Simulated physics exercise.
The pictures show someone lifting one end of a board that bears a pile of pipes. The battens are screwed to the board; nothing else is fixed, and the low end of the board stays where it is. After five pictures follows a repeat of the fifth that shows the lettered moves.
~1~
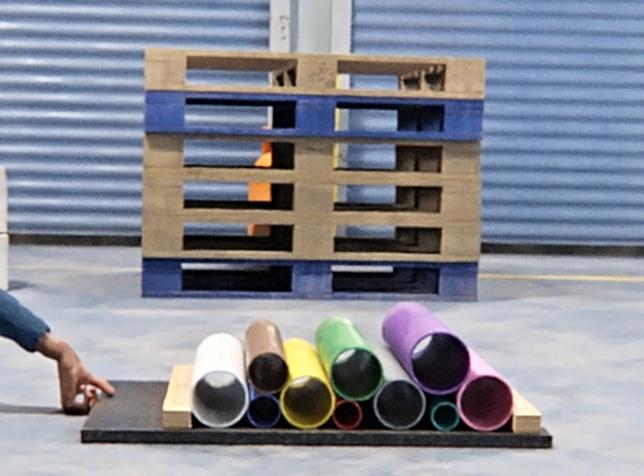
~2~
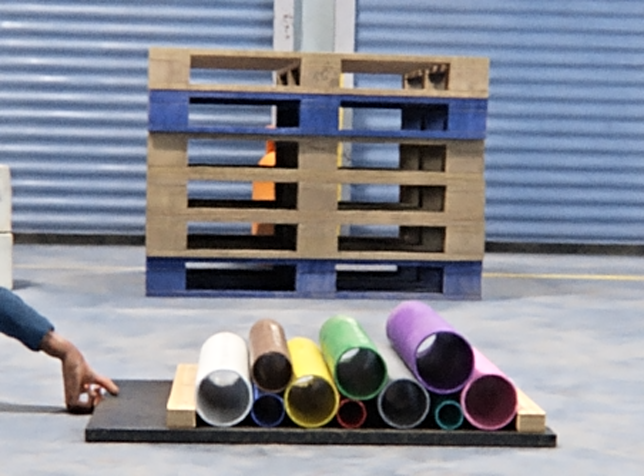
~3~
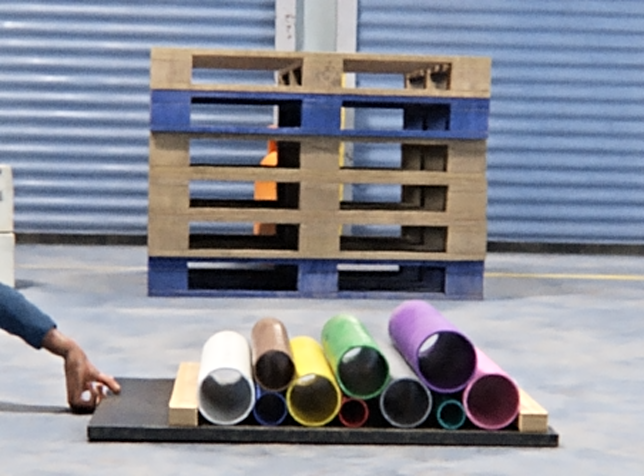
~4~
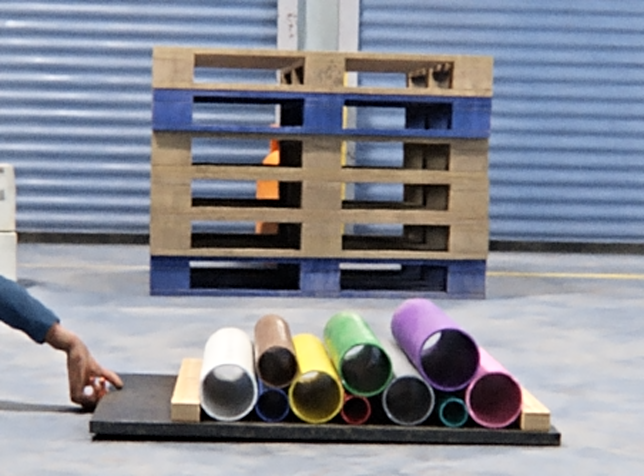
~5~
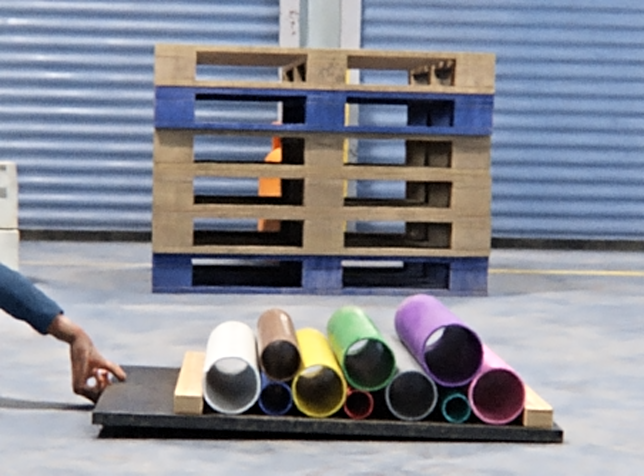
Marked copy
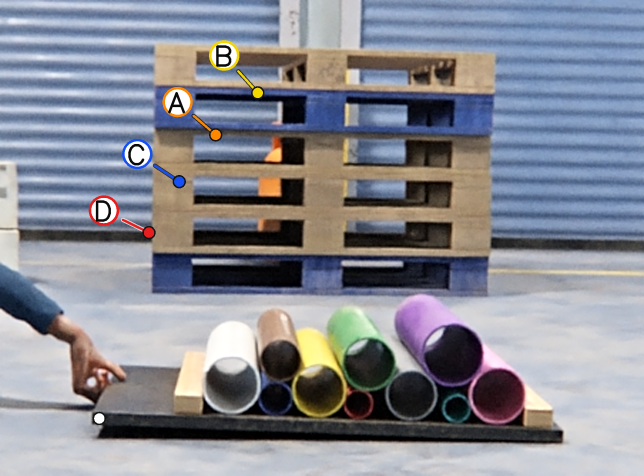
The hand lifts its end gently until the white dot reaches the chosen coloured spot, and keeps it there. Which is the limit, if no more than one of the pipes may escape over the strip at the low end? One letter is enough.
Lift it to A and no more.
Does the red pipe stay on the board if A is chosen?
Yes.
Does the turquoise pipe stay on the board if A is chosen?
Yes.
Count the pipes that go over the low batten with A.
It comes to none.
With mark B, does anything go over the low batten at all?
At B: Yes.
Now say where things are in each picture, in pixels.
The first picture shows grey pipe (399, 404).
The second picture shows pink pipe (490, 401).
The third picture shows board (317, 400); white pipe (225, 395); blue pipe (270, 408).
The fourth picture shows board (320, 397); white pipe (228, 391); blue pipe (273, 405).
The fifth picture shows board (322, 391); white pipe (231, 384); blue pipe (276, 398).
On the copy, A at (216, 135); B at (258, 93); C at (179, 182); D at (149, 232); the white dot at (99, 419).
On A. First, board at 21°.
Then, board at 39°.
Finally, board at 40°, none over the low batten.
By contrast, B two over the low batten (purple, green); C none over the low batten; D none over the low batten.
